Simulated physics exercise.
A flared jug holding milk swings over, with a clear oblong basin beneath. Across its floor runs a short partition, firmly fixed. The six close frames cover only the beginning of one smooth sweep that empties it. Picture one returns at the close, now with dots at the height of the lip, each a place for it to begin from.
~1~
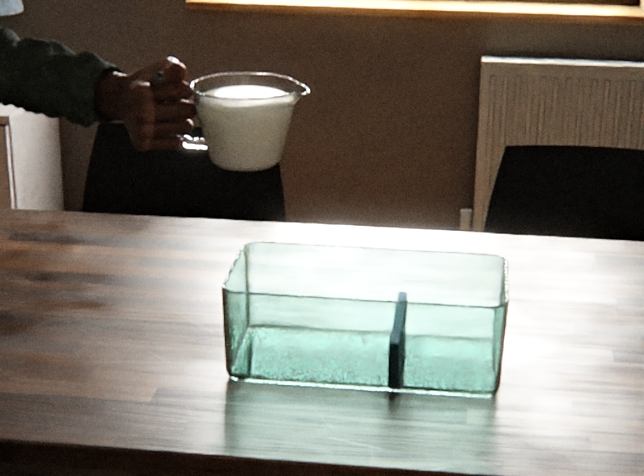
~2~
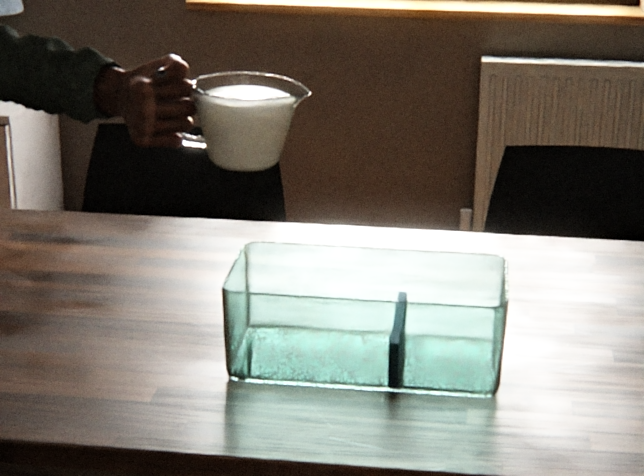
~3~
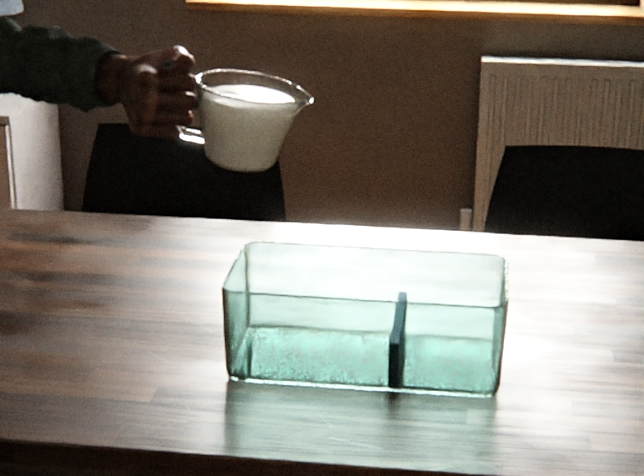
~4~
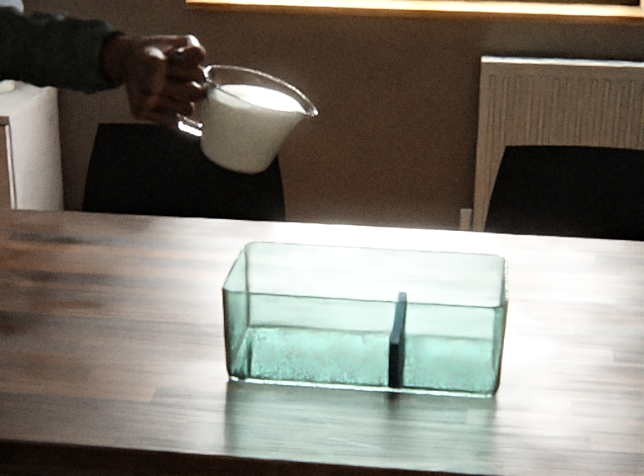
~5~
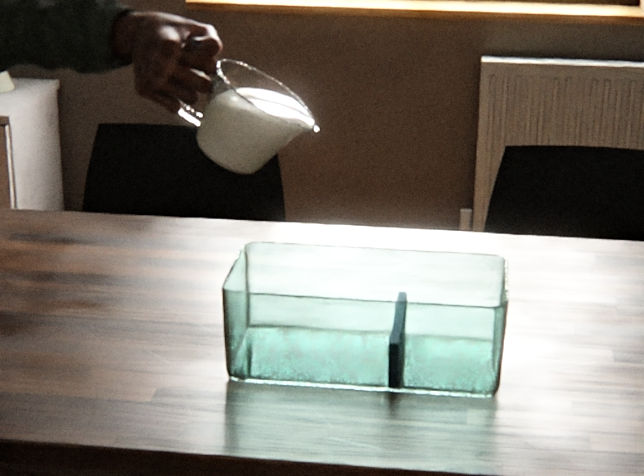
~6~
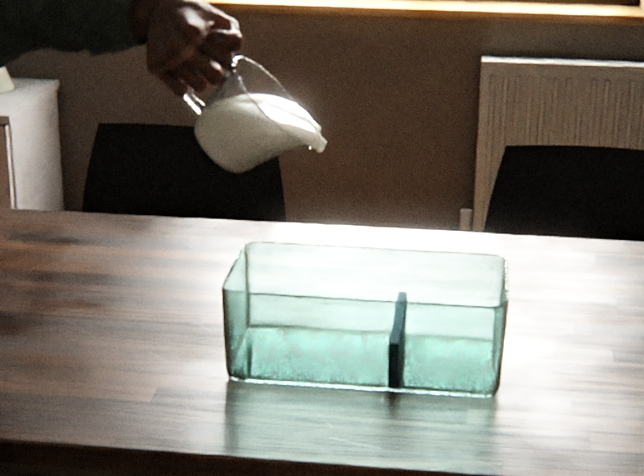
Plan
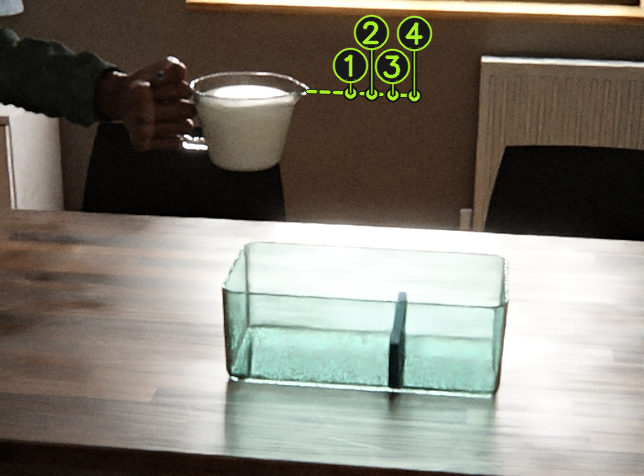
A hand tilting a clear glass jug of milk rightward above a divided glass basin, milk reaching and just passing the lip.
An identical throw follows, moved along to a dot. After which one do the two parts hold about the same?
Go for 2.
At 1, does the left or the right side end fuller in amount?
The left one.
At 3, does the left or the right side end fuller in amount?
The right side.
In lime, 1 at (350, 93); 2 at (371, 94); 3 at (392, 94); 4 at (414, 95).
For dot 1, about 72 % ends left of the wall and 24 % right of it; 5 % is lost outside.
For dot 2, about 53 % ends left of the wall and 40 % right of it; 8 % is lost outside.
For dot 3, about 26 % ends left of the wall and 63 % right of it; 11 % is lost outside.
For dot 4, about 11 % ends left of the wall and 77 % right of it; 11 % is lost outside.
